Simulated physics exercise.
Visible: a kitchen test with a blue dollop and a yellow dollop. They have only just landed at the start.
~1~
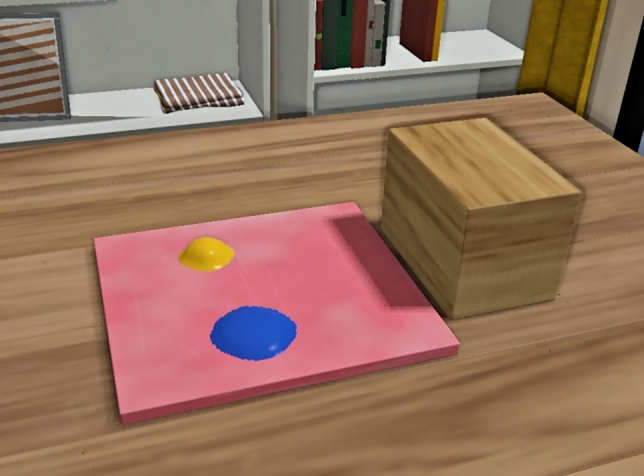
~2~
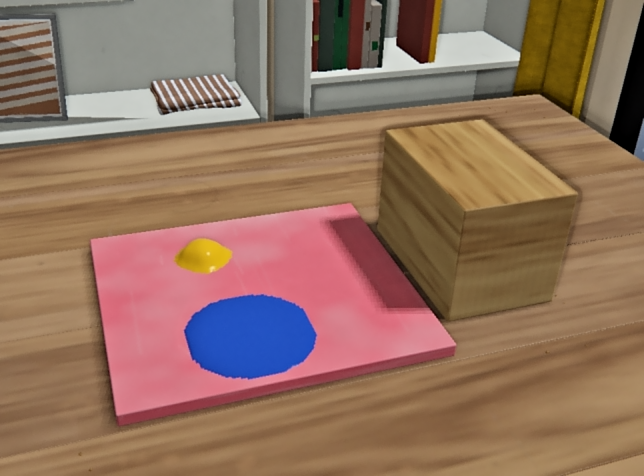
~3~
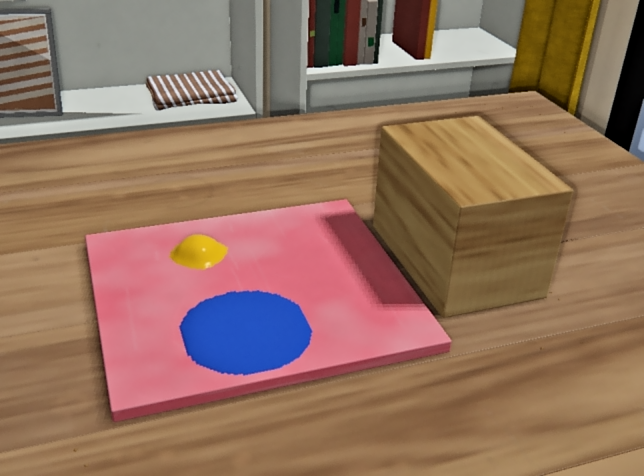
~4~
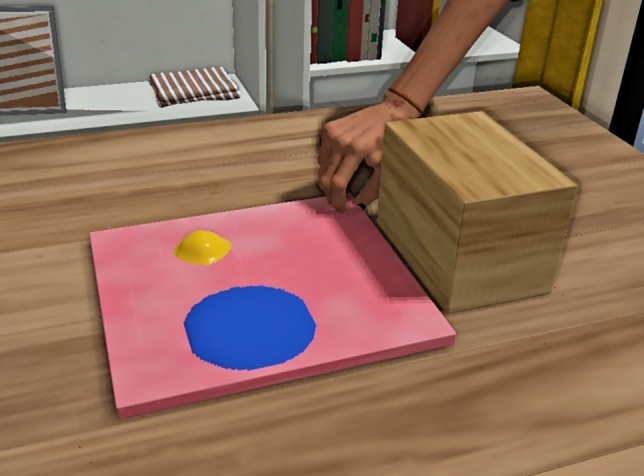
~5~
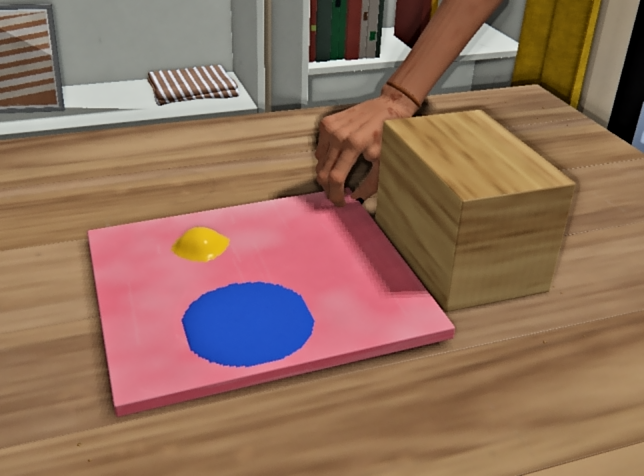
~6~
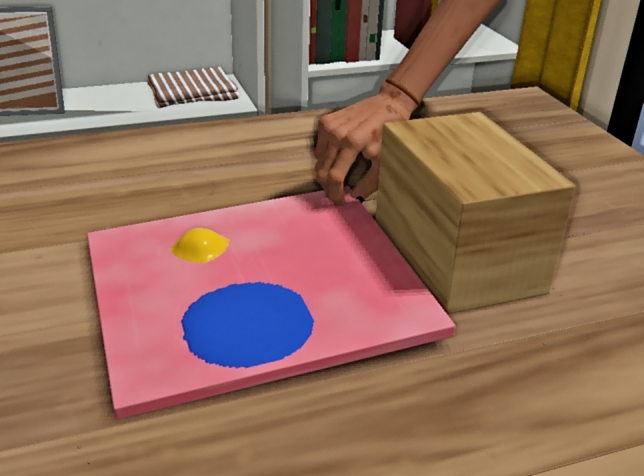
Blue dollop spreading into a thin disc beside a yellow mound on a pink board, then a hand slightly raising the far end.
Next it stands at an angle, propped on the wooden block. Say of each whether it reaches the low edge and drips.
Result: The blue dollop leaves the surface; the yellow dollop does not leave.
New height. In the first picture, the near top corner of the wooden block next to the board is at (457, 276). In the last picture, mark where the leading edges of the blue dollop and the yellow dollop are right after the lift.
First (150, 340), next (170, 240).
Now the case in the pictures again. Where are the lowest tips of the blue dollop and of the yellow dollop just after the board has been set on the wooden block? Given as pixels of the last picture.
In the last picture the first one is at (101, 352) and the second at (156, 224).
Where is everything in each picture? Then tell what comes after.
In the first picture, the board lies flat; blue dollop (254, 328) a low mound; yellow dollop (206, 248) a mound; wooden block (515, 258).
In the second picture, they settle; blue dollop (251, 332) spread thin; yellow dollop (202, 249) a mound.
In the third picture, at rest; blue dollop (246, 328) spread thin; yellow dollop (198, 245) a mound.
In the fourth picture, a hand takes the end; blue dollop (250, 323) spread thin; yellow dollop (202, 241) a mound.
In the fifth picture, the end is rising; blue dollop (248, 320) spread thin; yellow dollop (199, 238) a mound.
In the sixth picture, the board slopes by about 3°; blue dollop (248, 320) spread thin; yellow dollop (199, 238) a mound; wooden block (510, 252).
A moment on, slope about 28°; the blue dollop is dripping off the low end; the yellow dollop has not moved.
Further on, the blue dollop is dripping off the low end; the yellow dollop has not moved.
When it is over, slope about 28°; the blue dollop is dripping off the low end; the yellow dollop has not moved.
